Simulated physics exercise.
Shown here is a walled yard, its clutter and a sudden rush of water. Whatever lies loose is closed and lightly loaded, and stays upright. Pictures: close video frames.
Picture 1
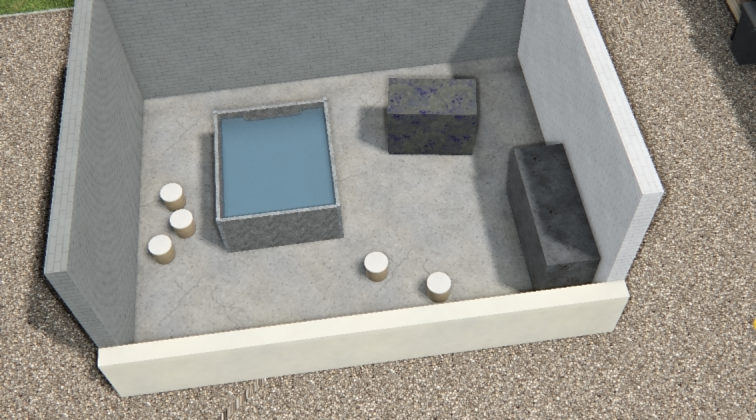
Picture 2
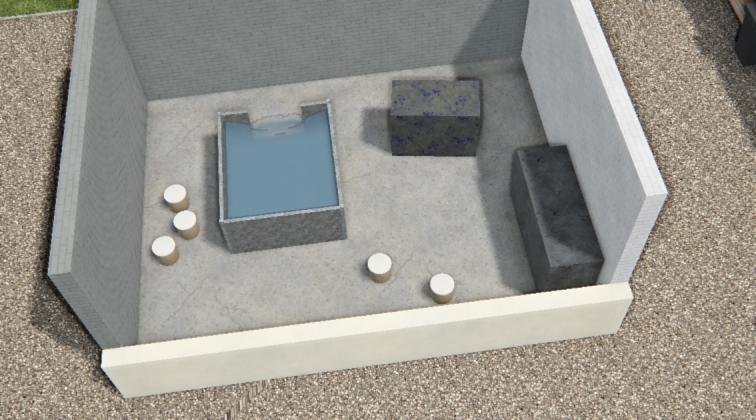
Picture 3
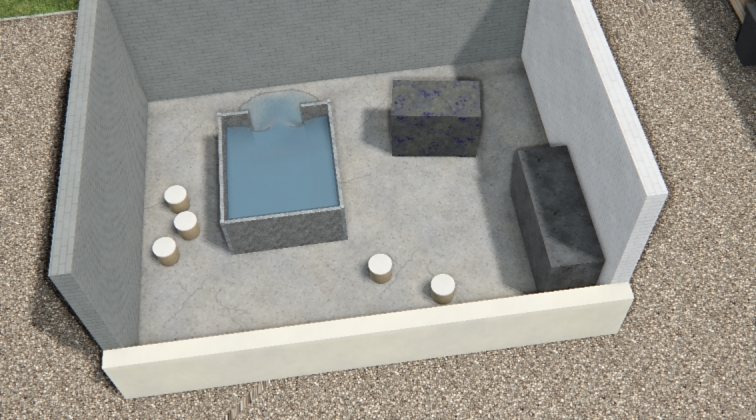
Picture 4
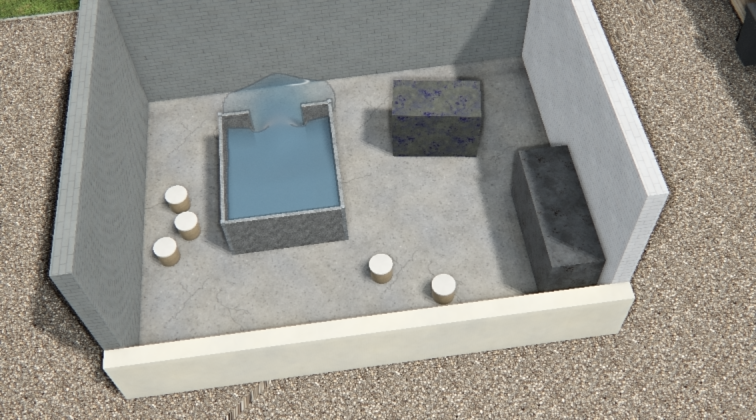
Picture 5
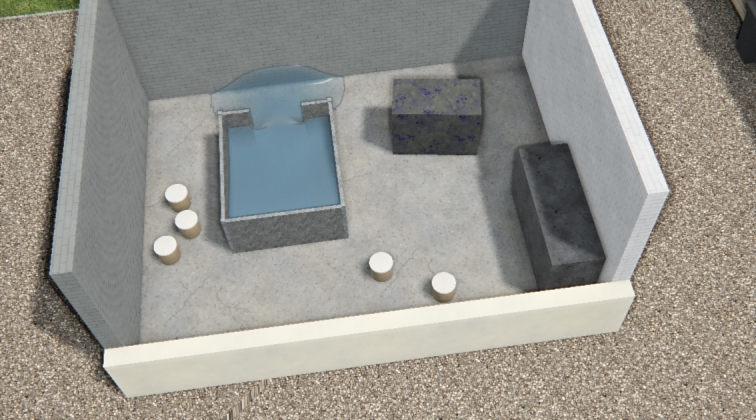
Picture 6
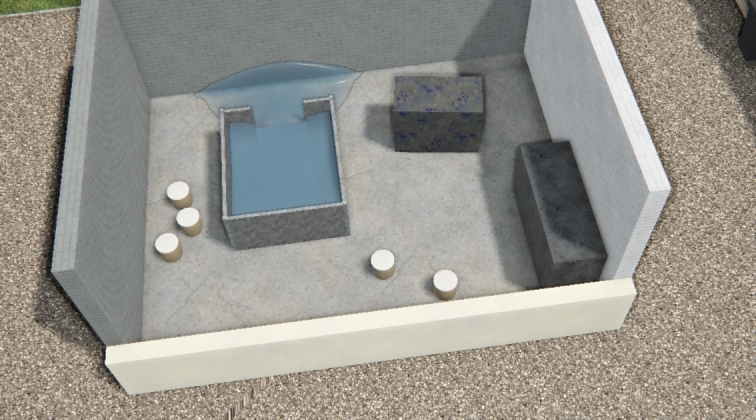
The footage shows a walled yard with a raised tank of blue water, two dark blocks and five small pale pails; water pours through a gap in the tank's far side and spreads toward the back wall while the pails stay put.
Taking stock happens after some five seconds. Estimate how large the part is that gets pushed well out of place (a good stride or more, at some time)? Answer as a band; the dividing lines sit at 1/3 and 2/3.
1/3 to 2/3.
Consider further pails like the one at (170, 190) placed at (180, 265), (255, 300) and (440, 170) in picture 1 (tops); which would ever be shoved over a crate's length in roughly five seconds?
The answers, in order, are displaced a stride, remains nearby and remains nearby.
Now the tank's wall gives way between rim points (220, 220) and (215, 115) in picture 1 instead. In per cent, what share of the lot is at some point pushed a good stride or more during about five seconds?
Around 100 in a hundred.
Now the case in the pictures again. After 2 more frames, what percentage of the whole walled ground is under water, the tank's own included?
Reading: About 20 %.
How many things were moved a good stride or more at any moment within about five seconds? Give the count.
You get 3.
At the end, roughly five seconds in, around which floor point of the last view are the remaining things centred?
Around (299, 294).
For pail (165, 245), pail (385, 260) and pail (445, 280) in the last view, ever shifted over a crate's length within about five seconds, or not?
First displaced that much, second under that distance, third under that distance.
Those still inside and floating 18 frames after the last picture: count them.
The number is 0.
A moment on, 0 of 5 are well off their spots; 0 afloat.
Next, 0 of 5 are well off their spots; 0 afloat.
Later, 3 of 5 are well off their spots; 0 afloat.
In the end, 3 of 5 are well off their spots, and 3 have been at some point; 1 afloat.
